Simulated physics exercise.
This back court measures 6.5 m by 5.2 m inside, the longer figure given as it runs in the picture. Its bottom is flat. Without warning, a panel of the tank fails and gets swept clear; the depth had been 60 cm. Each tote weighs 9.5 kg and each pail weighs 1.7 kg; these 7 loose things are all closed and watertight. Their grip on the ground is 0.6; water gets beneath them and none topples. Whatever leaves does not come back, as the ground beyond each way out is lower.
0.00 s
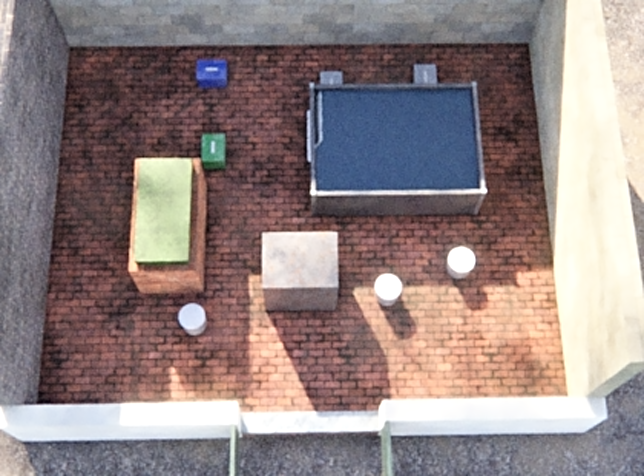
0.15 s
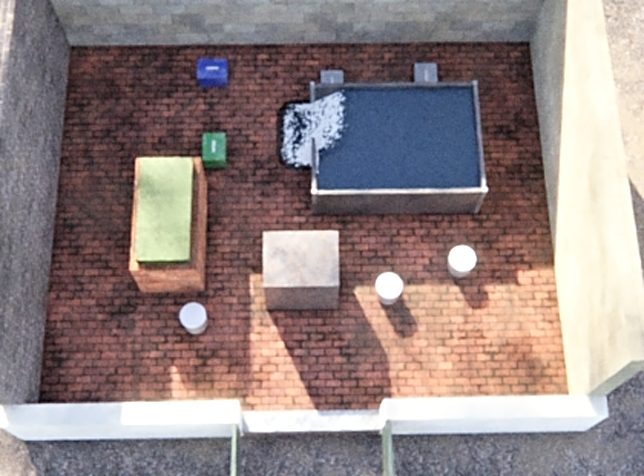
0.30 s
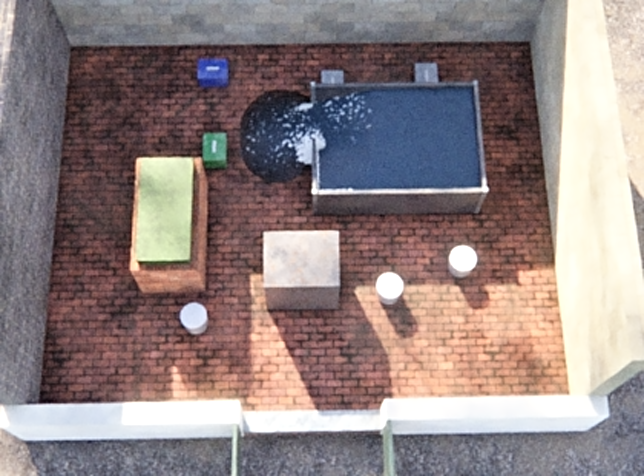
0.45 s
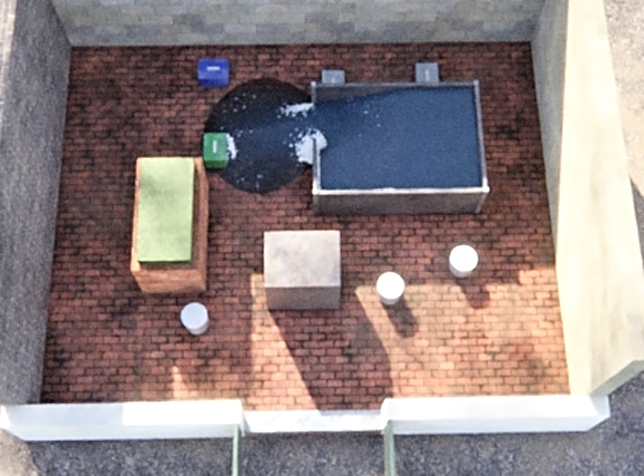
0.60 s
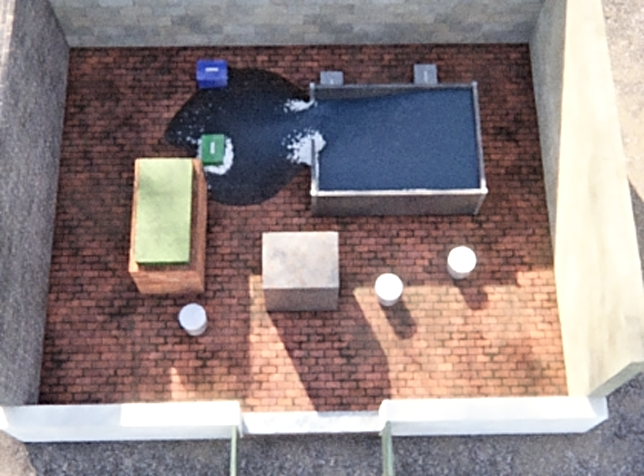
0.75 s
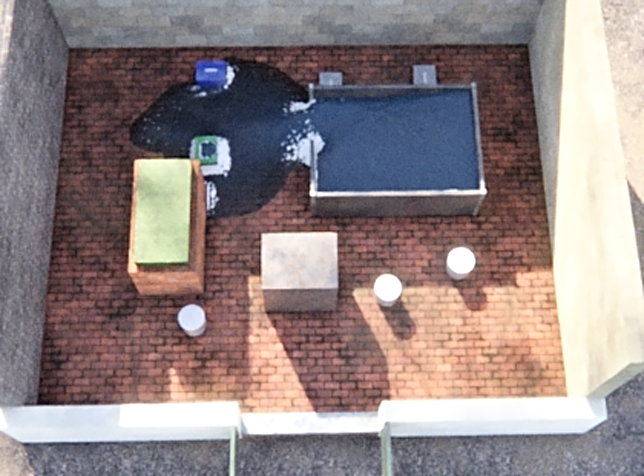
We see a walled brick courtyard from above as dark water bursts from the left side of a tank, spreads leftward across the floor, and surrounds a green tote and then a blue one, the green tote shifting slightly.
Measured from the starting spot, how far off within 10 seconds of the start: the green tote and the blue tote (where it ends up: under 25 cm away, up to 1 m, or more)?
Green tote: Is displaced far; blue tote: Is displaced far.
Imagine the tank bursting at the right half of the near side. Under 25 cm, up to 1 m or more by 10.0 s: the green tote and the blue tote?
If so, the green tote remains in place, the blue tote remains in place.
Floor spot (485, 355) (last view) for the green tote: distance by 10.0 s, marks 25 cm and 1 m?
Well, it rests almost unmoved.
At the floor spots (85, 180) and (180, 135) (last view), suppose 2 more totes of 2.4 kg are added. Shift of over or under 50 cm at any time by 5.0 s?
One by one: Beyond it, then beyond it.
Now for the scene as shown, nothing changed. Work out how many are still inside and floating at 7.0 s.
At that point I count 3.
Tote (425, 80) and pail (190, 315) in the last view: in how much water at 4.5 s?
Depth approx. 1 cm / 2 cm.
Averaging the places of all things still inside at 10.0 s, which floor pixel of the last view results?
Near (324, 248).
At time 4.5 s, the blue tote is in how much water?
The depth there is around 13 cm.
After 2.0 s the green tote is near (71, 153), 1.9 m from its start, afloat; the blue tote is near (106, 54), 1.5 m from its start, afloat; 0 of 7 are out; 2 afloat.
After 4.5 s the green tote is near (111, 266), 2.1 m from its start, aground; the blue tote is near (104, 140), 1.8 m from its start, afloat; 0 of 7 are out; 1 afloat.
After 7.0 s the green tote is near (76, 374), 3.4 m from its start, afloat; the blue tote is near (116, 276), 3.2 m from its start, afloat; 0 of 7 are out; 3 afloat.
After 10.0 s the green tote is near (178, 386), 3.2 m from its start, afloat; the blue tote is near (234, 347), 3.9 m from its start, aground; 0 of 7 are out; 3 afloat.
